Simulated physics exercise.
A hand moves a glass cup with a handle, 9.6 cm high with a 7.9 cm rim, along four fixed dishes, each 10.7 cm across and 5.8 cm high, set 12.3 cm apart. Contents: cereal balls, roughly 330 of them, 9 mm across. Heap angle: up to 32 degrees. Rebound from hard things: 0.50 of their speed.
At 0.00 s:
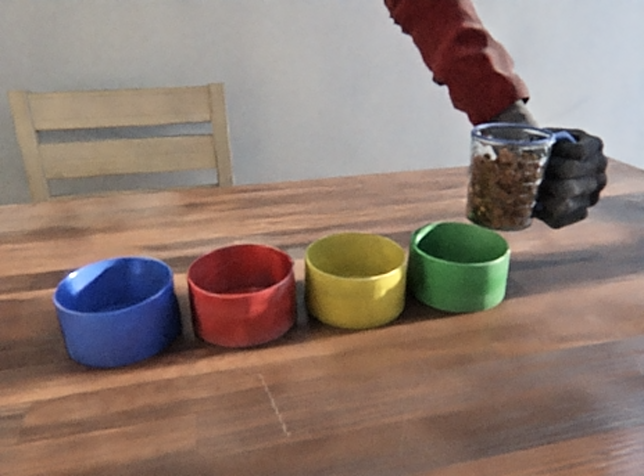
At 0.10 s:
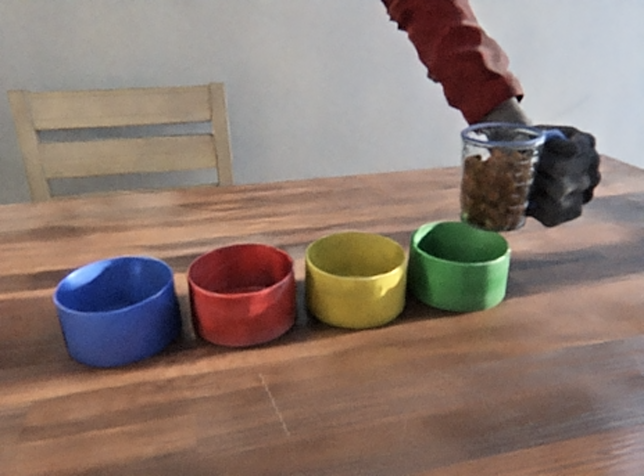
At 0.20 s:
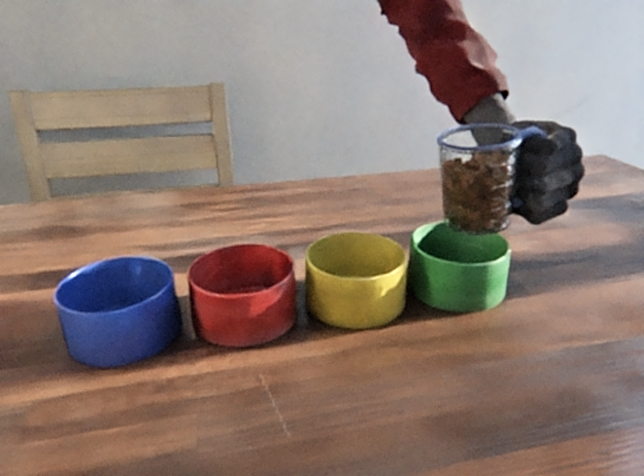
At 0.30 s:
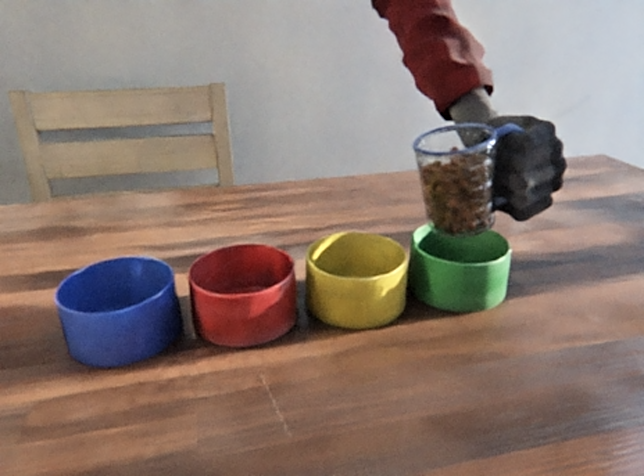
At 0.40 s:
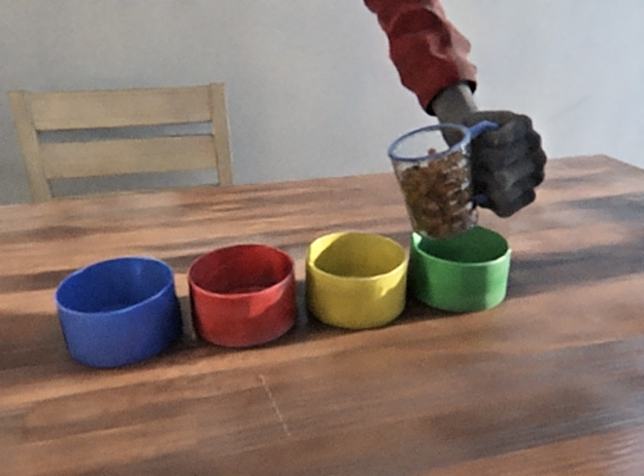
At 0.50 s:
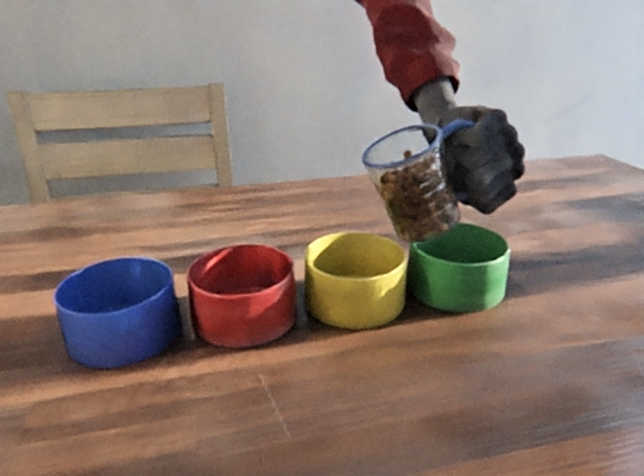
The clip shows a dark-gloved hand holding a clear cup of small brown pieces above a wooden table with blue, red, yellow and green bowls, moving it left past the green bowl while gradually tilting it leftward.
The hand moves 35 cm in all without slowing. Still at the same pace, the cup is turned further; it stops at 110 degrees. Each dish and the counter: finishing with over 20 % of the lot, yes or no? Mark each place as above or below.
Marks: Red below, blue above, green below, yellow below, counter below.
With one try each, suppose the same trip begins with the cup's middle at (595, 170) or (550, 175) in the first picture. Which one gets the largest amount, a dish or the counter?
Red, then counter.
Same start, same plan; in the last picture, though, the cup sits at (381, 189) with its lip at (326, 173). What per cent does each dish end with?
Then red 0, blue 100, green 0, and yellow 0.
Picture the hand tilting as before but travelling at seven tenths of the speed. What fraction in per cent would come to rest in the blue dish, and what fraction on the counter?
Shares: Blue 100, counter 0.
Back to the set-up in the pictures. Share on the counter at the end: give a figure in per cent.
Roughly 0 per cent.
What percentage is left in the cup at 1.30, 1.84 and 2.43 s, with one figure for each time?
Close to 100, 95 and 45 per cent respectively.
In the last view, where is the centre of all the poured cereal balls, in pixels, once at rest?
Resting centre estimate: Around (123, 311).
After 1.30 s, tilt 63 degrees; cup holds 100 %.
After 1.84 s, tilt 91 degrees; cup holds 95 %, blue 5 %.
After 2.43 s, tilt 110 degrees; cup holds 45 %, blue 55 %.
At rest (3.7 s), red 0 %, blue 100 %, green 0 %, yellow 0 %, counter 0 %.
